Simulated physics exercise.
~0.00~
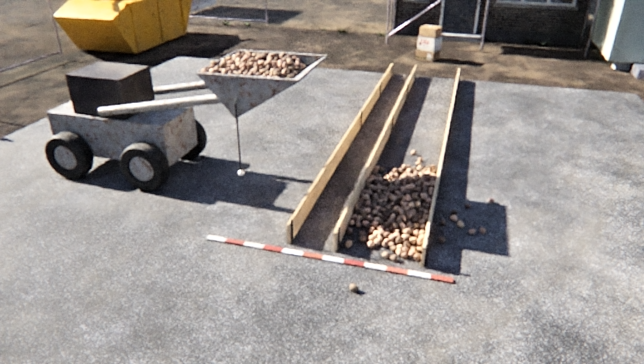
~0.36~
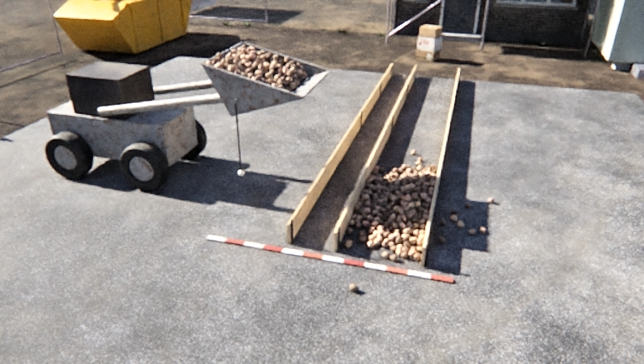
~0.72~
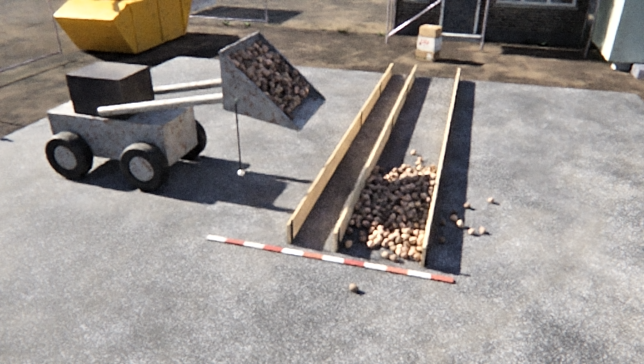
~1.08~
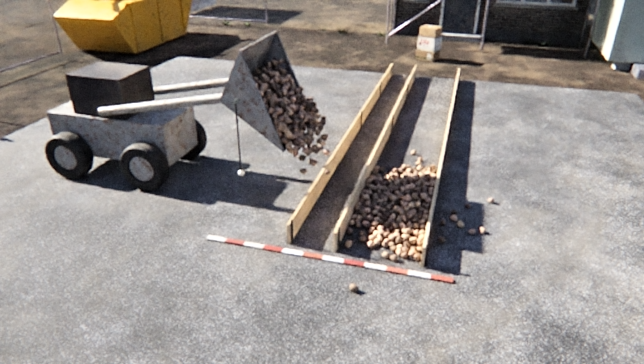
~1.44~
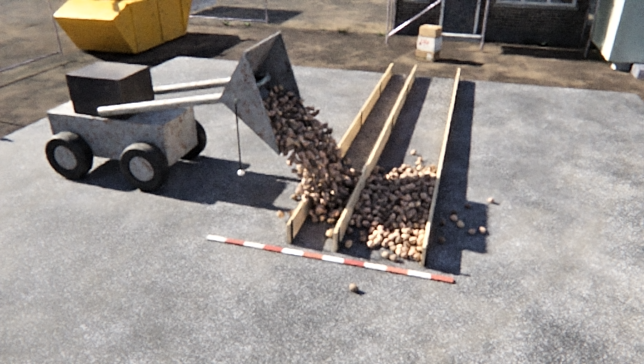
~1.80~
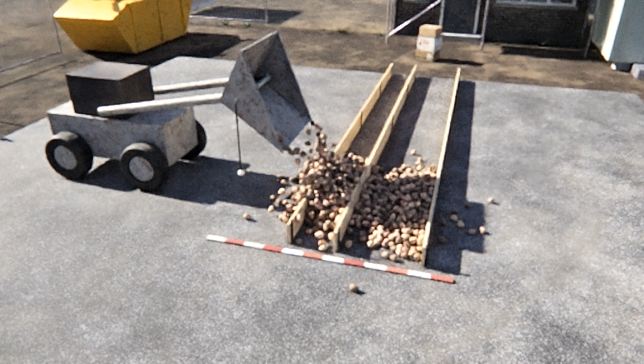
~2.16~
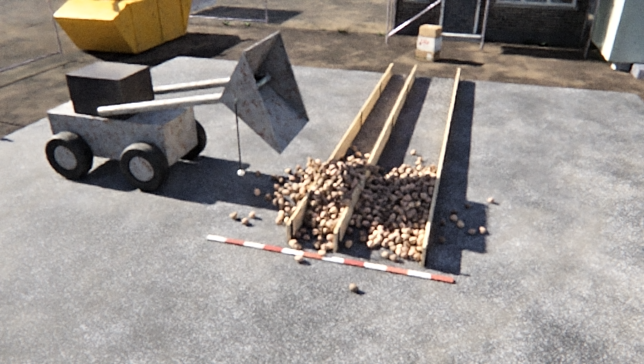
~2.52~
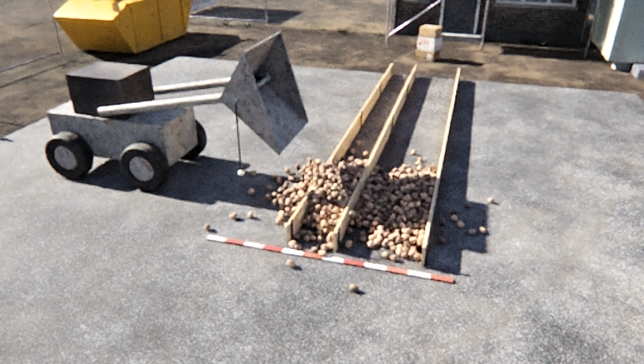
Paved yard with a small loader tipping brown stones into the nearer of two boarded bays, some spilling outside on the left.
